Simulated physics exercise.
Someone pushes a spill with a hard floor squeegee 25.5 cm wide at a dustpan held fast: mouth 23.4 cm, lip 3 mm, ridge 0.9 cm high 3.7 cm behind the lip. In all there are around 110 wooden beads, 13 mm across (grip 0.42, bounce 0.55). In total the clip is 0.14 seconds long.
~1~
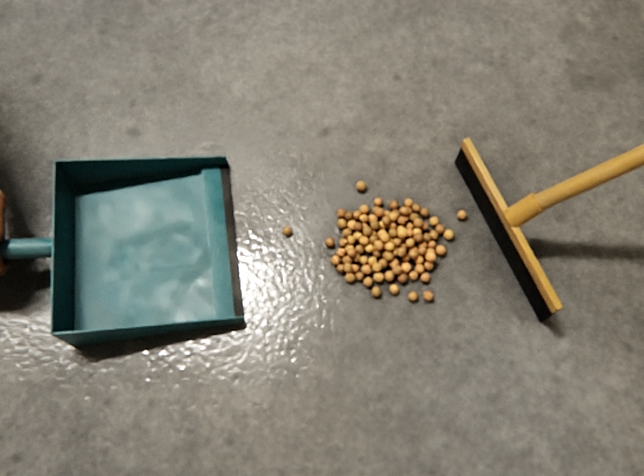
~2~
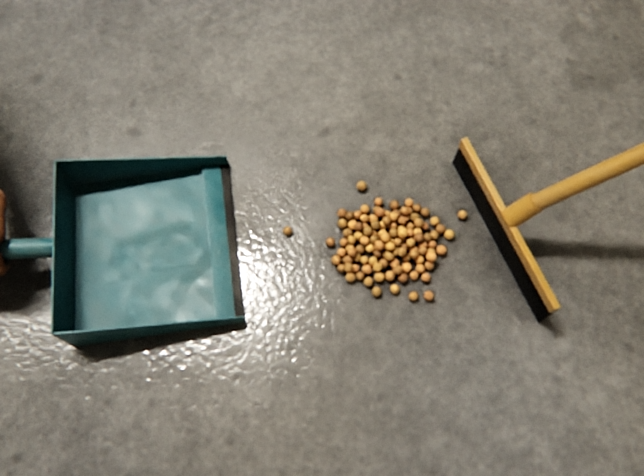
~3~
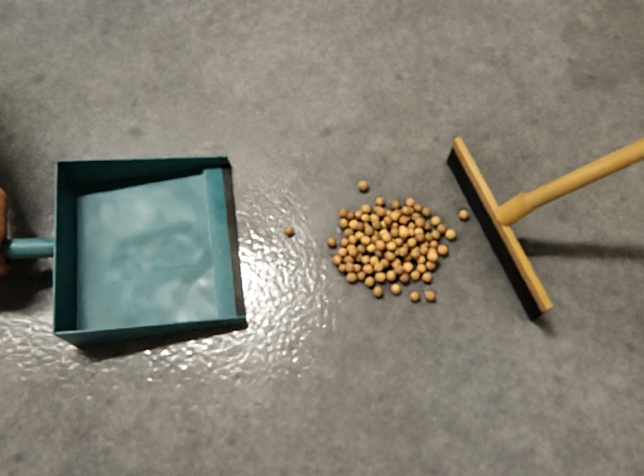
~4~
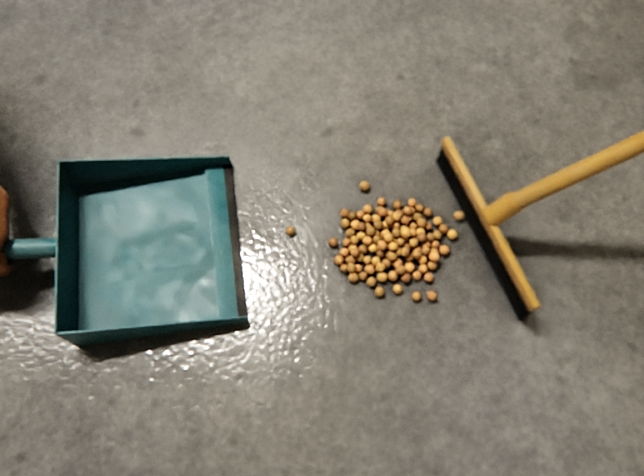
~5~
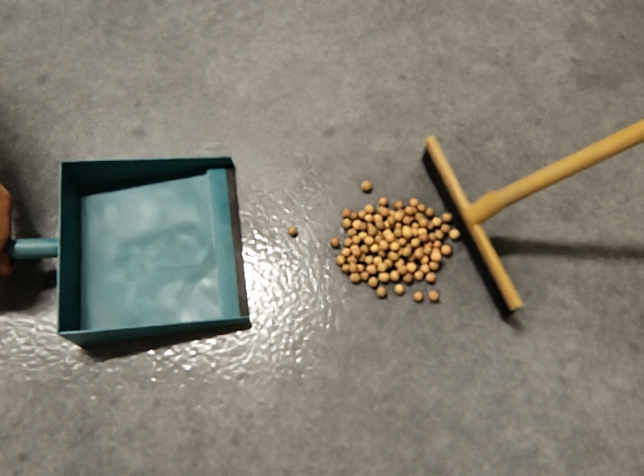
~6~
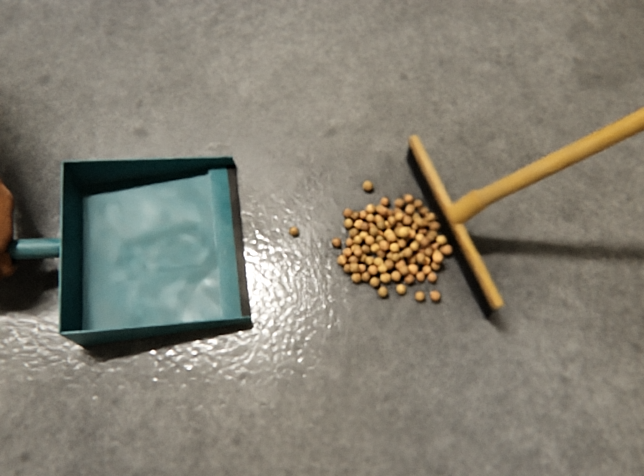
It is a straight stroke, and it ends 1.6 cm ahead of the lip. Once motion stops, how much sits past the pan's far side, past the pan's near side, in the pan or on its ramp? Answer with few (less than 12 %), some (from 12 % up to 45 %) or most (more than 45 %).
Far side - few; near side - some; pan - some.
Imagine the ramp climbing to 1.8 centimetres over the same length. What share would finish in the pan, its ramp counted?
About 15 %.
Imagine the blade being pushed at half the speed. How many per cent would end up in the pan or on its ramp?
Share: Near 10 %.
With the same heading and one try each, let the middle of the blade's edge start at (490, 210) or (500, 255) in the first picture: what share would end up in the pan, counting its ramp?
Some 20 and 30 per cent.
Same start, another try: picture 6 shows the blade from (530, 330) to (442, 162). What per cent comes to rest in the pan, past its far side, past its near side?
Pan 15; far 0; near 45.
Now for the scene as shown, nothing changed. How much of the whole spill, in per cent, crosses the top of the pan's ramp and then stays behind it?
About 10 %.
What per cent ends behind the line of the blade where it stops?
About 0 percent.
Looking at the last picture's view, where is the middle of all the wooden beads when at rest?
Estimated resting centre: Around (247, 273).
Then, 0.15 s after the last picture, middle of the blade 15 cm from the lip; 0 % over the lip, far side 0 %, near side 15 %.
Then, 0.24 s after the last picture, middle of the blade 7 cm from the lip; 0 % over the lip, far side 0 %, near side 20 %.
Then, 0.47 s after the last picture, middle of the blade 4 cm from the lip; 25 % over the lip, far side 0 %, near side 25 %.
In the end, far side 0 %, near side 25 %, pan 25 %, in front of the lip or behind the blade 45 %.
